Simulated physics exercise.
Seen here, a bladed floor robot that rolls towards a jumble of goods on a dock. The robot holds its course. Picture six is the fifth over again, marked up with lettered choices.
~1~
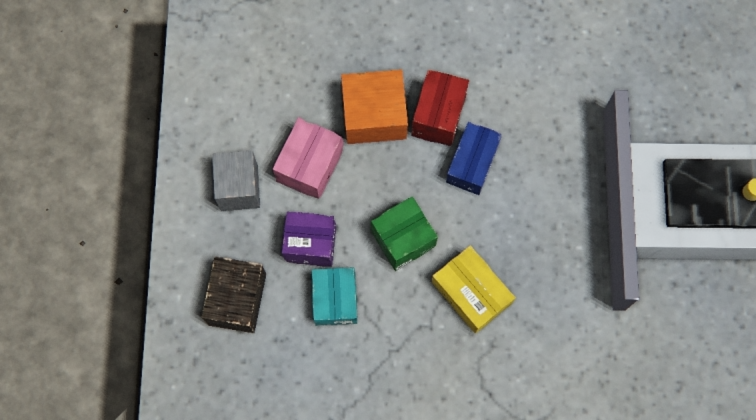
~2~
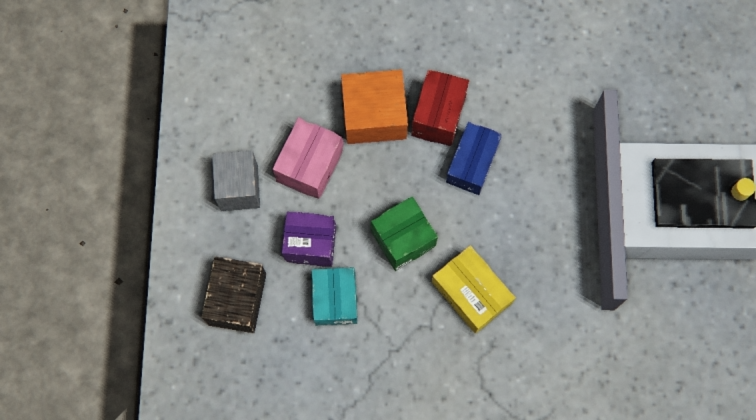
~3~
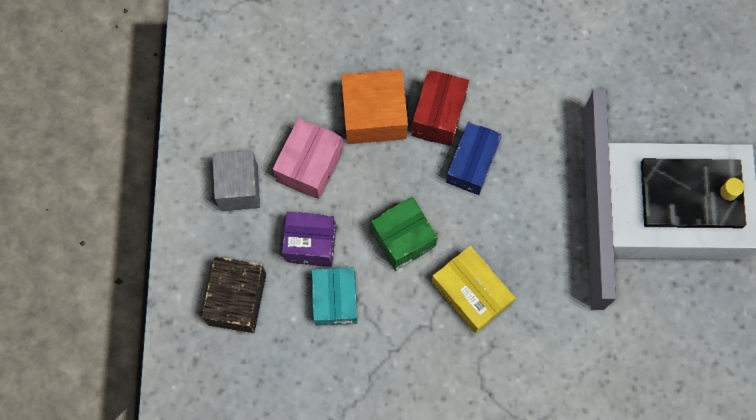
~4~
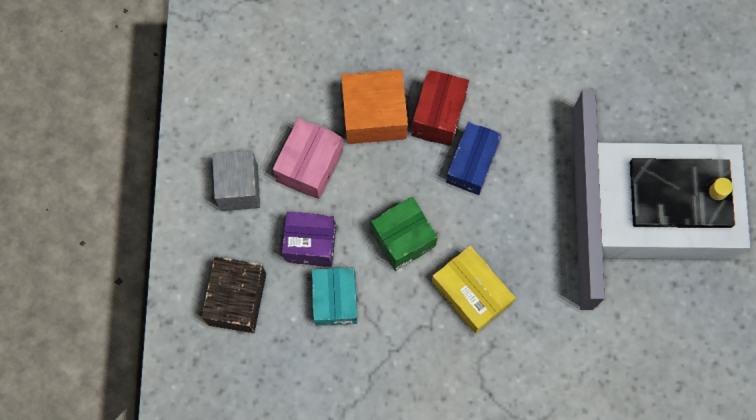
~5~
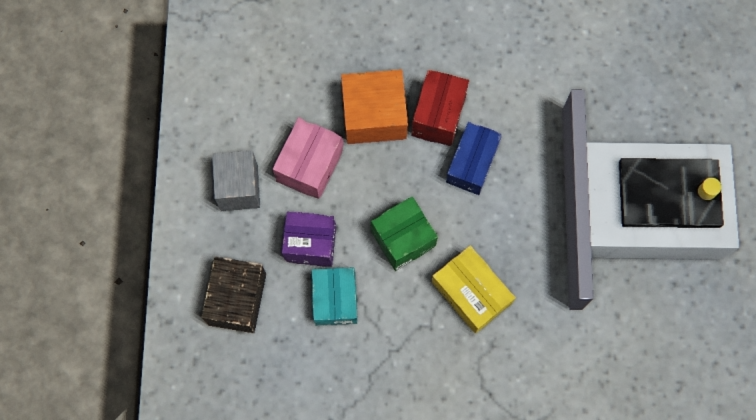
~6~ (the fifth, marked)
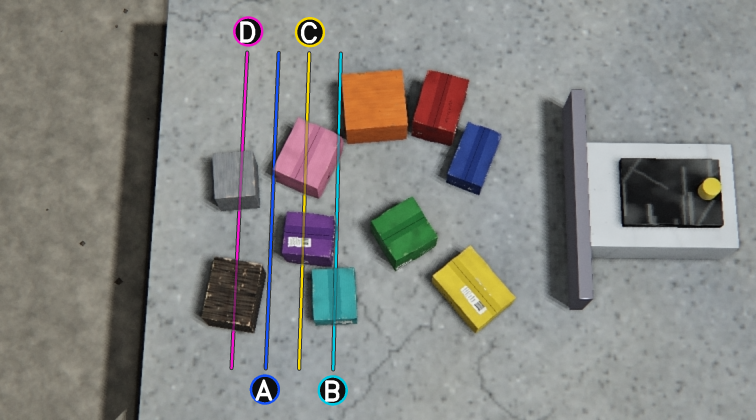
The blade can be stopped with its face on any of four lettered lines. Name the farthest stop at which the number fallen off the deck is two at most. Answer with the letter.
As far as mark D.
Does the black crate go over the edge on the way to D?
By then, yes.
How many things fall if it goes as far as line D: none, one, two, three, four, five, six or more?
In all, two.
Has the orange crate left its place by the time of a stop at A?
Yes.
On the marked copy, A at (273, 204); B at (337, 205); C at (304, 205); D at (240, 204).
Taking D. A third of the way, robot (540, 191); red box (421, 98); orange crate (355, 104).
Two thirds of the way, robot (414, 189); black crate (209, 294); grey crate (222, 180).
When it is over, robot (320, 188); black crate over the edge; grey crate over the edge; two fallen.
As for the rest, A is within the limit but short; B is within the limit but short; C is within the limit but short.
